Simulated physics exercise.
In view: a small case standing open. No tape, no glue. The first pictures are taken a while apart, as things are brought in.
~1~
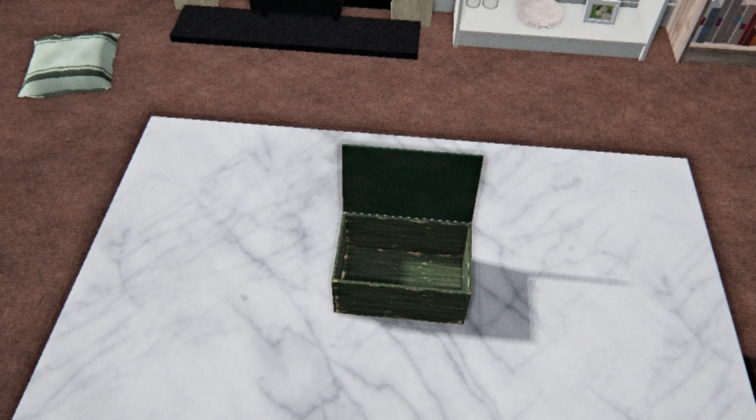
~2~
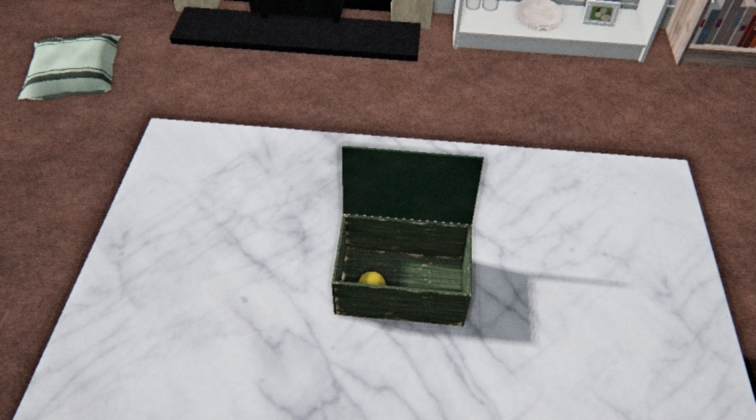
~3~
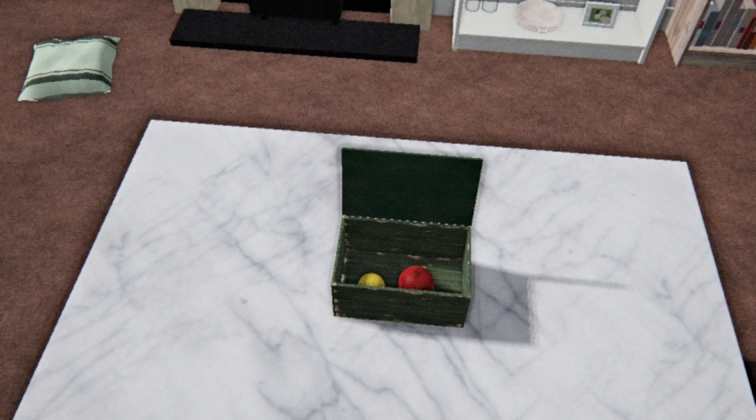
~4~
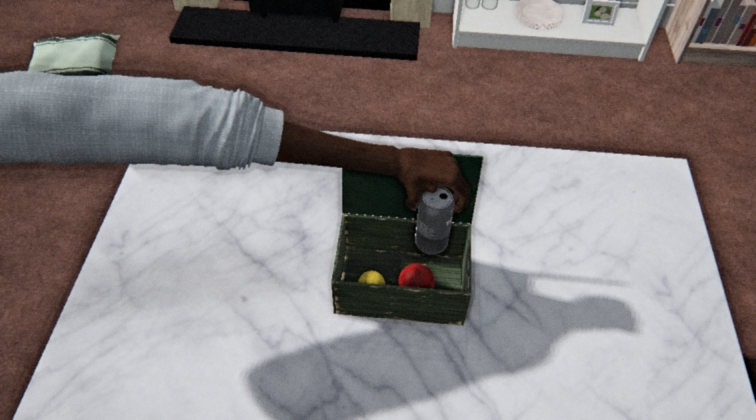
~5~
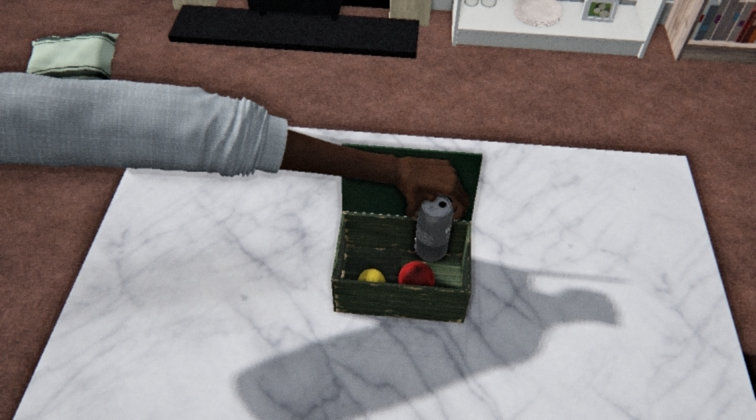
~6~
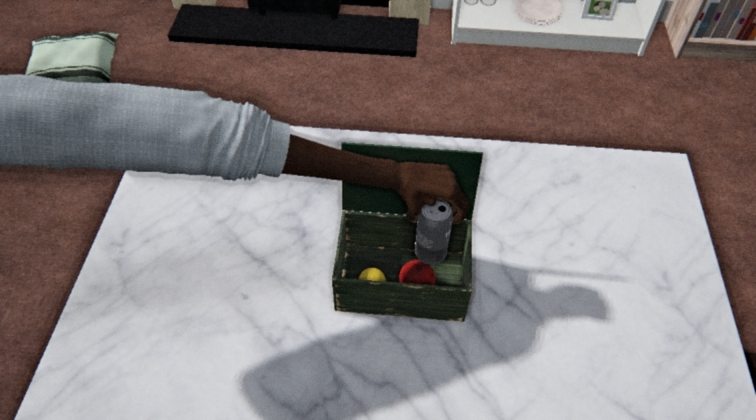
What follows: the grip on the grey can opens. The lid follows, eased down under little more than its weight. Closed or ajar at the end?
It is held up.
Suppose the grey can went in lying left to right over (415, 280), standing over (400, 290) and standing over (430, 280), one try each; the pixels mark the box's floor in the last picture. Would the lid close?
First, it sits on the rim; second, it closes; third, it will not close.
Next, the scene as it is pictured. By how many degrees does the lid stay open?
About 45°.
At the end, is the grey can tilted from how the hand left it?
The grey can tips.
Then, 0.40 s after the last picture, grey can tipped 50° from how it was near (442, 250); red ball rolled a little.
Then, 0.90 s after the last picture, lid starting down; grey can tipped 42° from how it was near (432, 250); red ball rolled about its own width; yellow lemon rolled about its own width.
Then, 1.30 s after the last picture, lid 78° above the rim; grey can tipped 42° from how it was near (433, 250); red ball rolled about its own width; yellow lemon rolled about its own width.
Then, 1.60 s after the last picture, lid 59° above the rim; grey can tipped 41° from how it was near (432, 252); red ball rolled about its own width; yellow lemon rolled about its own width.
At rest, lid 46° above the rim; tipped over in the box, grey can; moved from the start, red ball; yellow lemon in place. Seen from the same camera at the end, grey can near (432, 254).
